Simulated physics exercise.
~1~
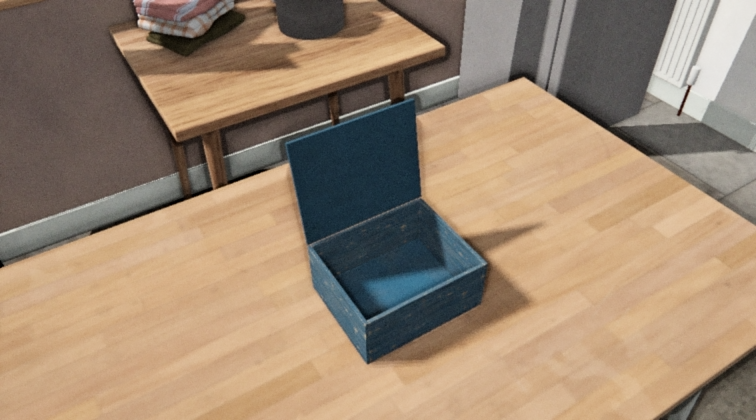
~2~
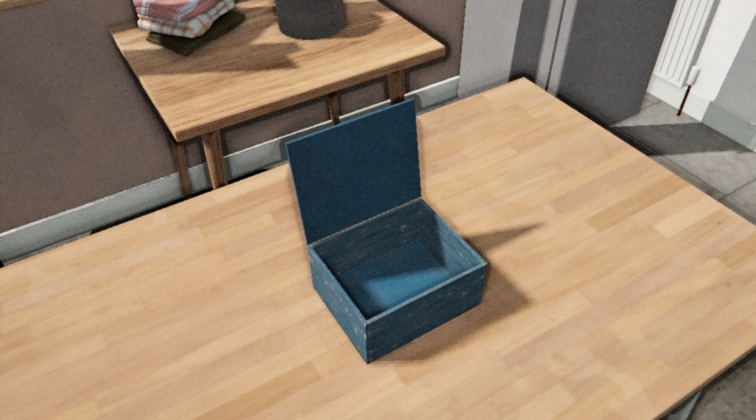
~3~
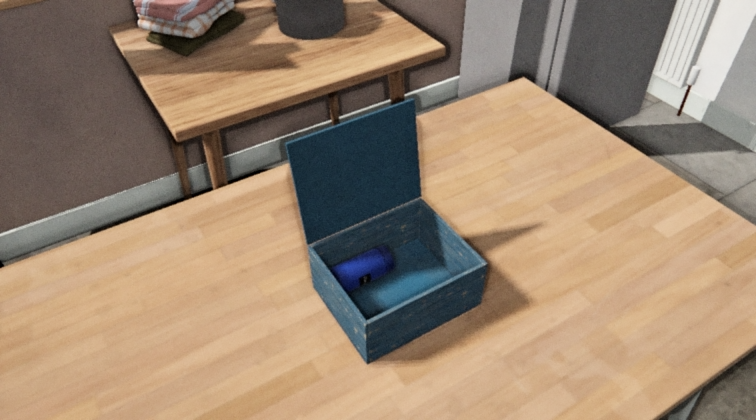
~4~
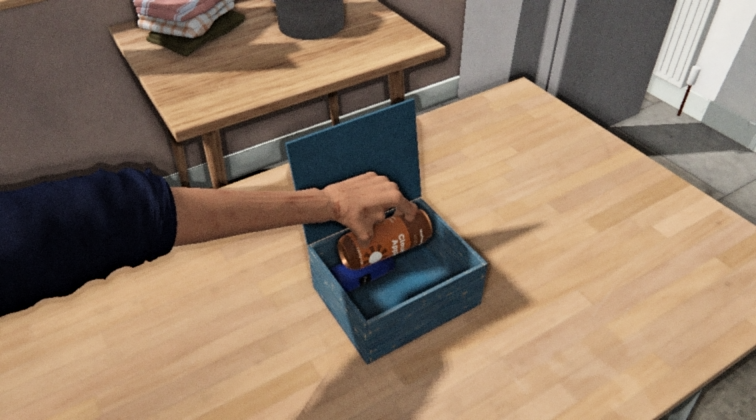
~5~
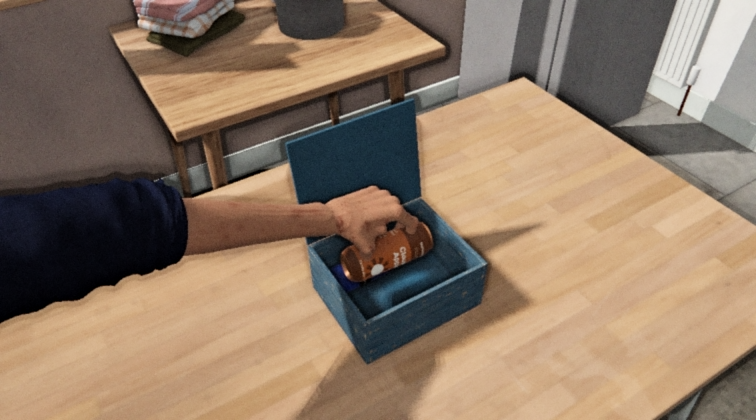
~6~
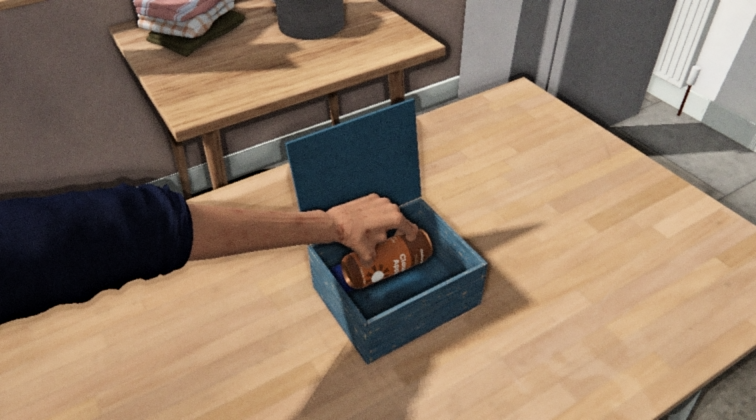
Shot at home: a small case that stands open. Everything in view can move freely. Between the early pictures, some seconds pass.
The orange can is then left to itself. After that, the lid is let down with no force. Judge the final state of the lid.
The lid is fully down.
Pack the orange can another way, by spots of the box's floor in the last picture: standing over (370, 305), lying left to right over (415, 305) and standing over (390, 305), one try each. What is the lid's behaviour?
Case one lid open, case two lid shut, case three lid open.
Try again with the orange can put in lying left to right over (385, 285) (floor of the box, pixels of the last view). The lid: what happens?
Then the lid does shut, as it turns out.
Then, 0.80 s after the last picture, lid starting down; orange can rolled about its own width near (408, 306).
Then, 1.60 s after the last picture, lid 58° above the rim; orange can rolled about its own width near (406, 305).
Then, 2.00 s after the last picture, lid 19° above the rim; orange can rolled about its own width near (406, 304).
At rest, lid shut; moved from the start, orange can; blue shaker in place. Seen from the same camera at the end, orange can near (406, 304).
